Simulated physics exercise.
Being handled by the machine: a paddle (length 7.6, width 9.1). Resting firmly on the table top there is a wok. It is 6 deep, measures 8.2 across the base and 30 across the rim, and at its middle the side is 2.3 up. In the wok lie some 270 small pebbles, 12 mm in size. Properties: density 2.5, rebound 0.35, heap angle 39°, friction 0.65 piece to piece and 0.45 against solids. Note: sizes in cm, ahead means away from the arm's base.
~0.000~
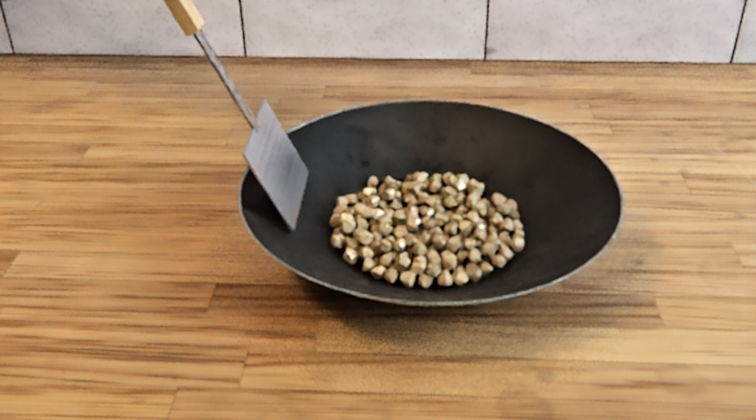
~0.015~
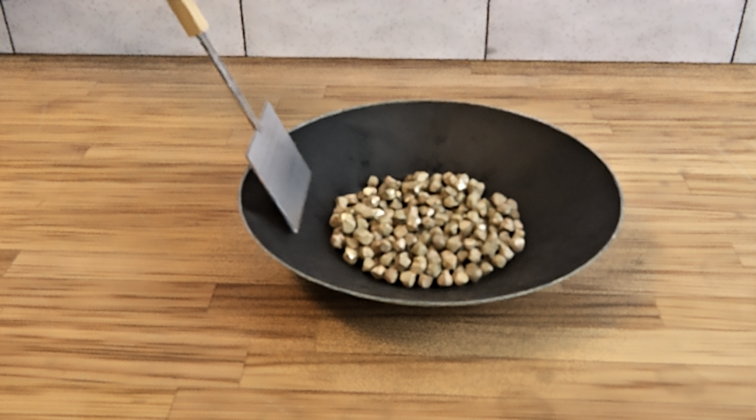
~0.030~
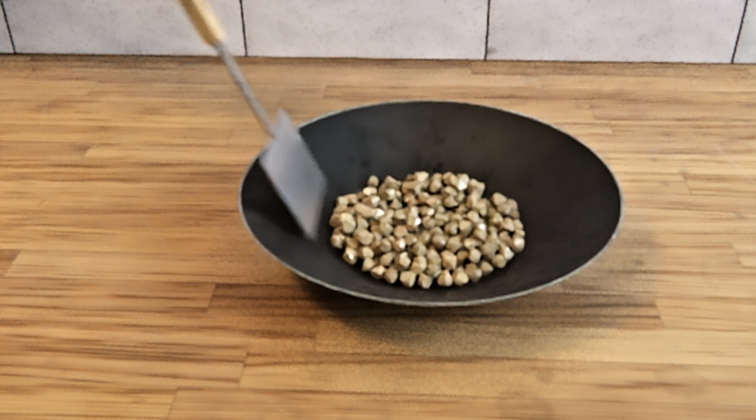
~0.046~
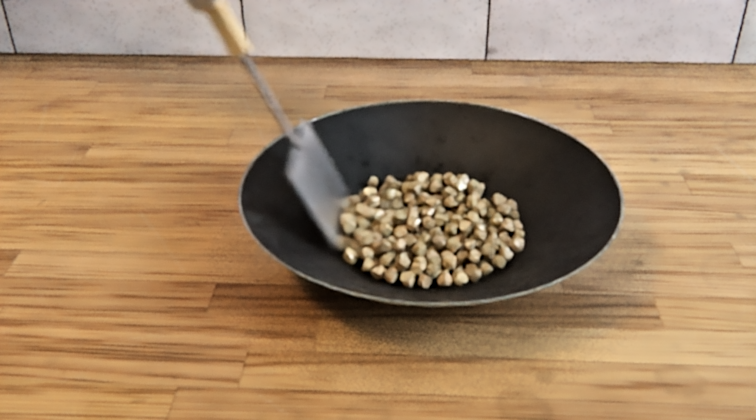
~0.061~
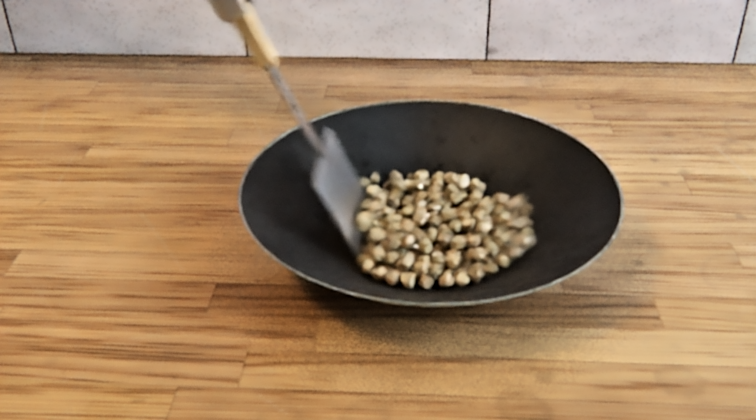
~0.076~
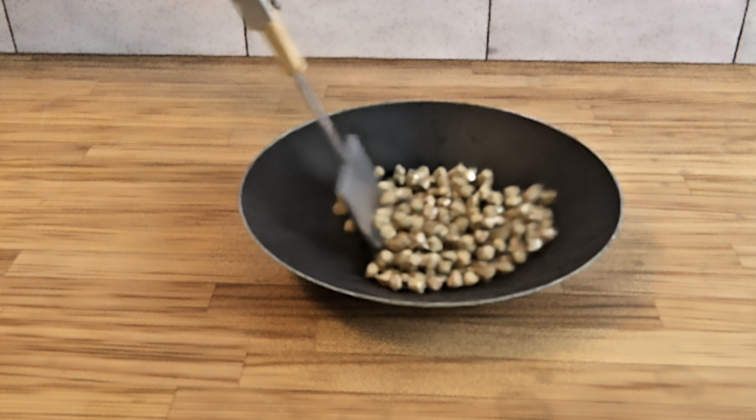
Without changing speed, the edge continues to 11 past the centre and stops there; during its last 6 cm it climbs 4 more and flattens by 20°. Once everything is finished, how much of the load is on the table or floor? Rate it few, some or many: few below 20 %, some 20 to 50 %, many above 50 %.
Many, above 50 %.
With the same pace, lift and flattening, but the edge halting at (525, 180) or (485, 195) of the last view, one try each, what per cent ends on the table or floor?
First try about 35 percent, second about 15 percent.
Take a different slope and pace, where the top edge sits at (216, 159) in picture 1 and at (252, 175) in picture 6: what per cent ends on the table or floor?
Around 30 per cent finishes there.
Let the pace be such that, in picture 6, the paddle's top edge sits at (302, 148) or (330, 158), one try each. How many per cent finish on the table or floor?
Try one roughly 35 per cent; try two roughly 60 per cent.
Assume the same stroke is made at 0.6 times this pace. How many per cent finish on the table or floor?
That comes to some 40 per cent, roughly.
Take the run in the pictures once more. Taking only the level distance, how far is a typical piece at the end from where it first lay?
Distance: Near 31 cm.
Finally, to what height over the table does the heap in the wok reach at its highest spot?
Roughly 4.5 centimetres.
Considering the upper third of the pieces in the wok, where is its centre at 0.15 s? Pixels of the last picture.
Around (558, 192).
By 0.11 s, sloping 65°, highest piece 8 above the table; 267 in the wok.
By 0.15 s, sloping 61°, highest piece 11 above the table; 264 in the wok, 3 on the blade or in flight.
By 0.37 s, sloping 45°, highest piece 18 above the table; 105 in the wok, 86 on the table or floor, 76 on the blade or in flight.
By 1.42 s, sloping 45°, highest piece 7 above the table; 162 on the table or floor, 105 in the wok.
Final count, 162 on the table or floor, 105 in the wok. That is 61 % on the table or floor.
